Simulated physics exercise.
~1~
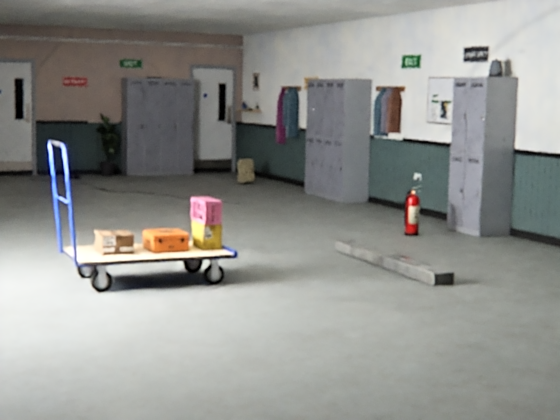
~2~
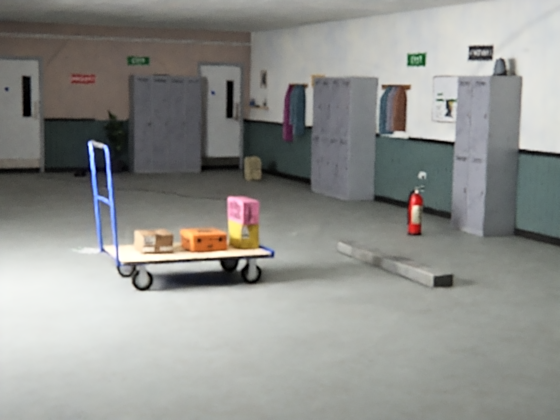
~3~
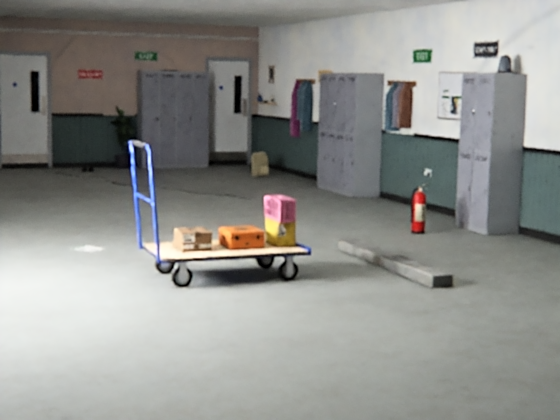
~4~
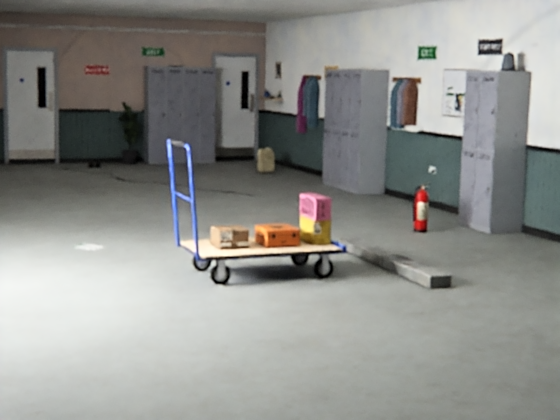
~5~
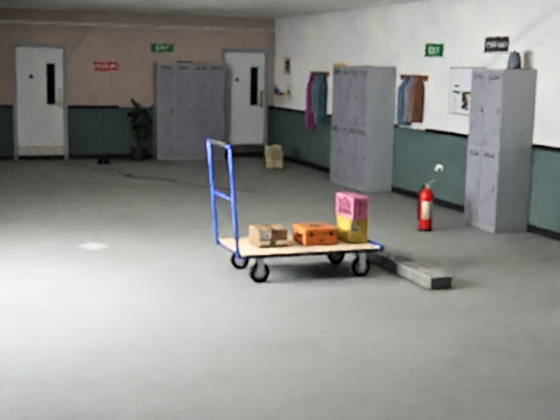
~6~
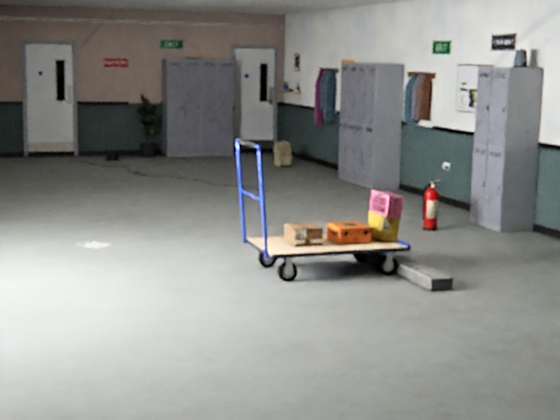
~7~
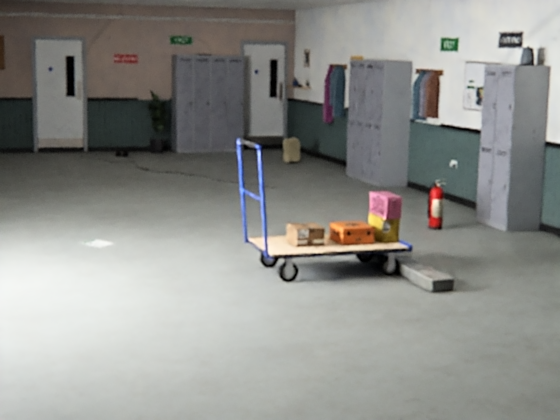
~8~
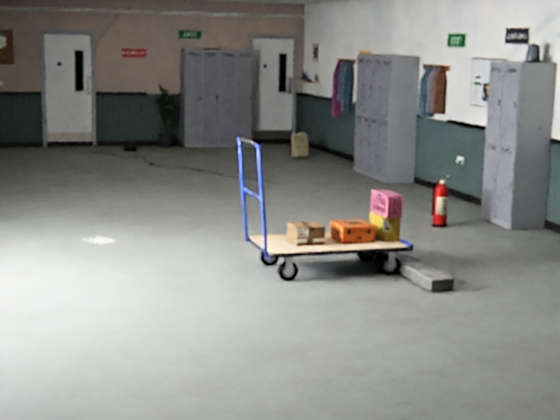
A goods trolley carrying four items rolls right, stops at a kerb, and keeps everything aboard.
